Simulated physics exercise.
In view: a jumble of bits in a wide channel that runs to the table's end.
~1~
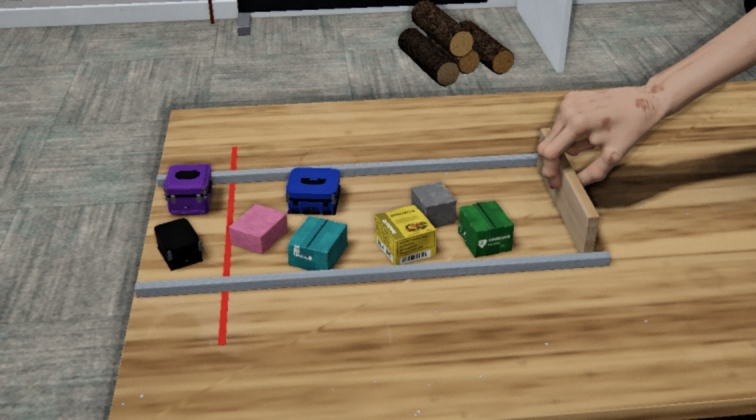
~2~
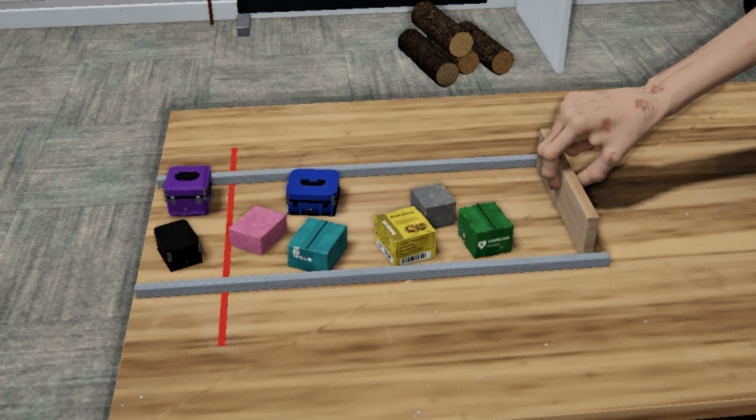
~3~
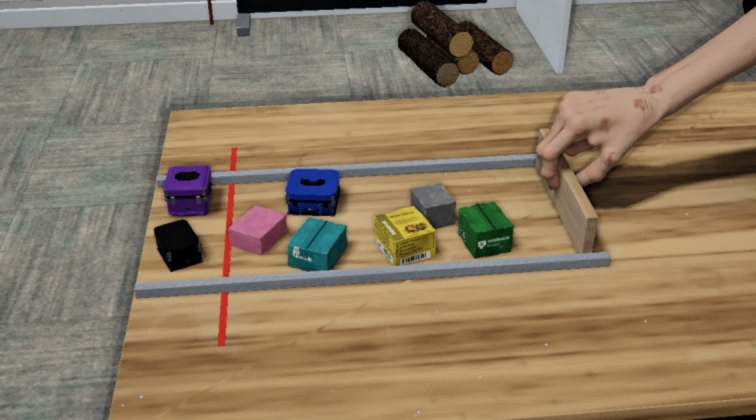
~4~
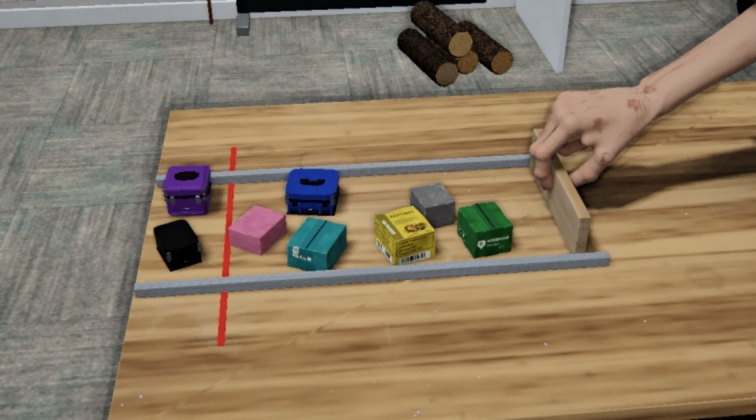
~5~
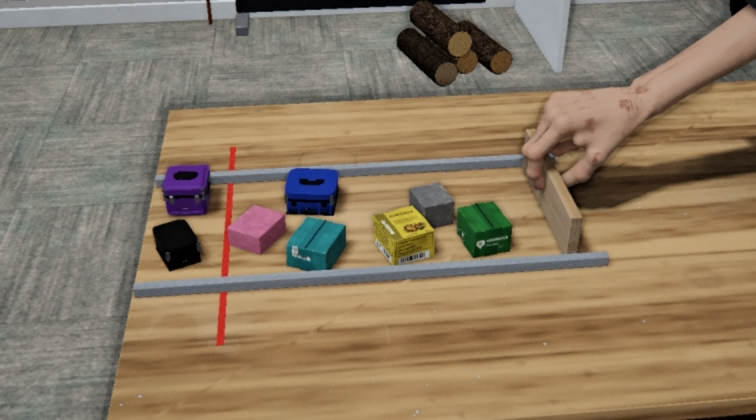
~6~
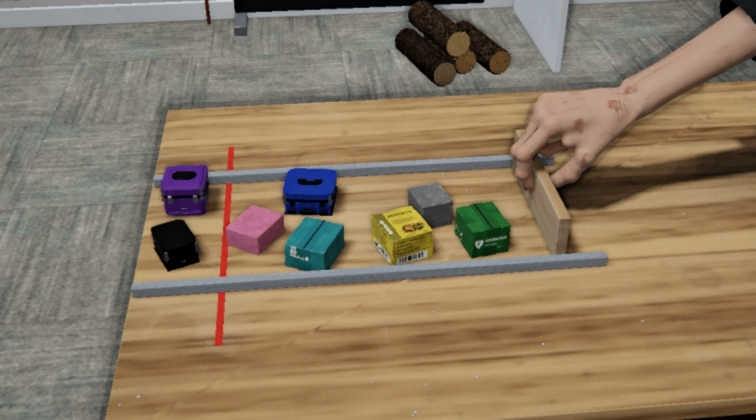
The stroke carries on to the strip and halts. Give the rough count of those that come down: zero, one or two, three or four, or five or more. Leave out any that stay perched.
In the end the number that fall off is one or two.
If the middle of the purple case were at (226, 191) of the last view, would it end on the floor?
The purple case remains up.
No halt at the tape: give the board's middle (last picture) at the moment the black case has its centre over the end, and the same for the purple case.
Its middle is around (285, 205) and around (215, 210).
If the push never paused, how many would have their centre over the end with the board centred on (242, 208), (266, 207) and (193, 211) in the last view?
It would be 2, 1 and 5.
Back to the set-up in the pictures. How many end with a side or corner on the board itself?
3 of them.
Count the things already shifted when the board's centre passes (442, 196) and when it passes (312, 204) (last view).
First 3, then 7.
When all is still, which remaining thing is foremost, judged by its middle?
Foremost is the purple case.
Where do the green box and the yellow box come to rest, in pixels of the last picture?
First (202, 251), then (156, 259).
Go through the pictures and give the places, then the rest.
The first frame shows black case (178, 244); purple case (190, 189); pink block (259, 229); board (565, 189); tape (229, 230).
The second frame shows purple case (189, 191); blue case (314, 193).
The third frame shows pink block (259, 230); turquoise box (318, 246).
The fourth frame shows black case (178, 246); grey block (432, 206).
The fifth frame shows purple case (188, 190); board (550, 190).
The sixth frame shows black case (175, 245); purple case (186, 190); pink block (256, 230); board (539, 191); tape (226, 230).
Soon after, none off yet; black case at rest near (175, 245); purple case at rest near (186, 190); pink block at rest near (256, 230).
After that, none off yet; black case at rest near (175, 245); purple case at rest near (186, 190); pink block moving near (244, 228).
And then, none off yet; black case displaced about its own width near (139, 244); purple case at rest near (186, 190); pink block displaced about its own width near (223, 228).
In the end, the number that fall off is one or two; gone, turquoise box and black case.
